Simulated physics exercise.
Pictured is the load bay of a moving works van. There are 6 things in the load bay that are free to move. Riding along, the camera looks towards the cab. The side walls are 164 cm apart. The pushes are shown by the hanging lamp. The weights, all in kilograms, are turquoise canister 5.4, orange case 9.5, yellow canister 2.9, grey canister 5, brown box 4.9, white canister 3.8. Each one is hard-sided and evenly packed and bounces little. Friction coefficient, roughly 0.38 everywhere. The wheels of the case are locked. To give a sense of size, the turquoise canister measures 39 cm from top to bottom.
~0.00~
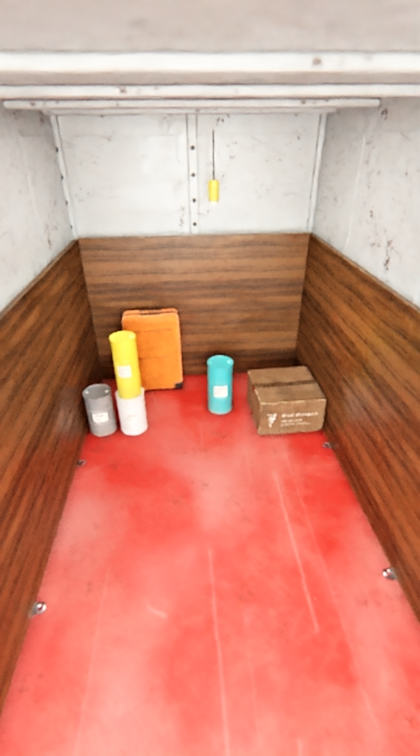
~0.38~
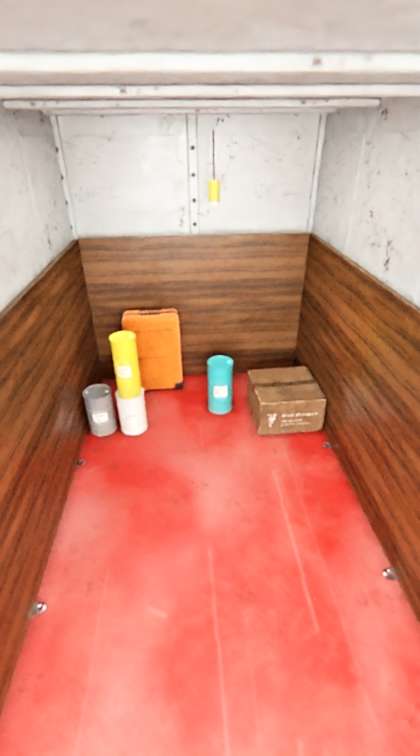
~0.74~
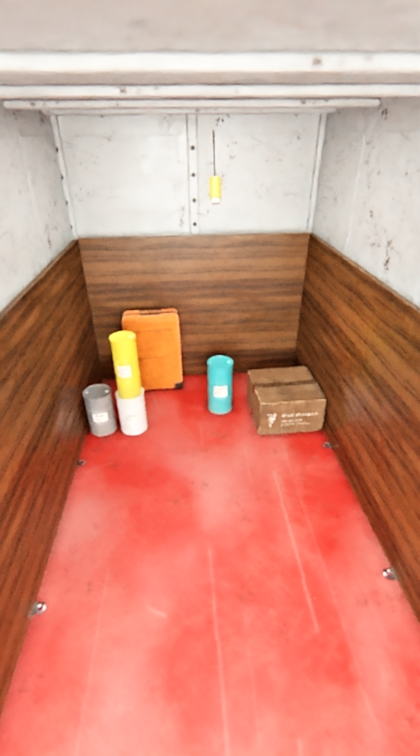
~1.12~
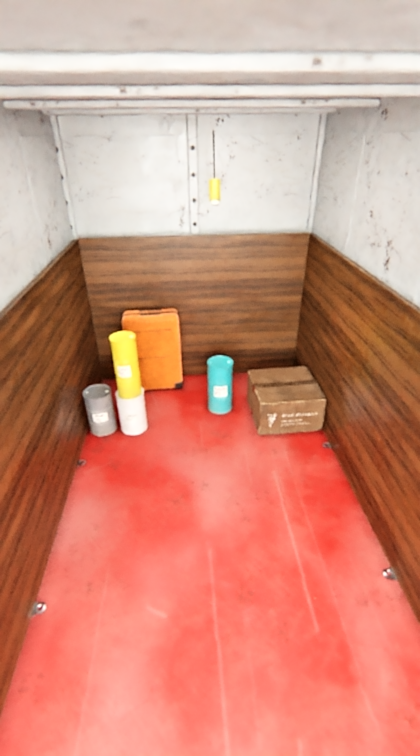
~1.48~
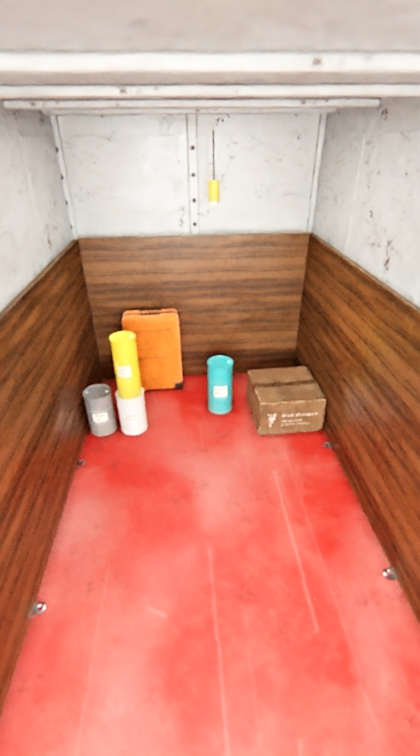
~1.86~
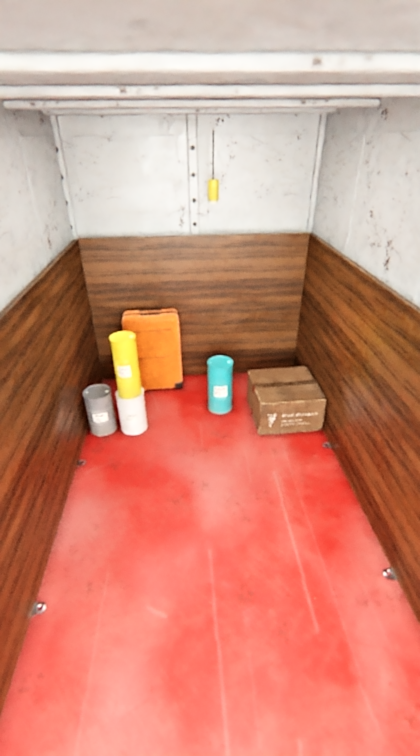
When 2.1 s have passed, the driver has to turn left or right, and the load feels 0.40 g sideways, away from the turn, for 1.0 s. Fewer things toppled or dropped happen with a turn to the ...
Right.
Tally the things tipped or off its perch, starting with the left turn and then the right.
If it goes left, 2; if it goes right, 1.
Turning left. By 2.86 s, push 0.38 g right; orange case 4 cm from its spot near (158, 350); turquoise canister 3 cm from its spot near (225, 385); yellow canister tilted 28°.
By 3.06 s, push 0.06 g right; yellow canister now off its perch; orange case 5 cm from its spot near (160, 350); turquoise canister 5 cm from its spot near (226, 385).
When it is over (5.2 s), off its perch, yellow canister; lying over in the load bay, white canister; the other 4 within 15 cm of the start. In the last view, turquoise canister near (226, 385), orange case near (160, 350).
Turning right instead, yellow canister tipped over or off its perch, 1 of 6 in all.
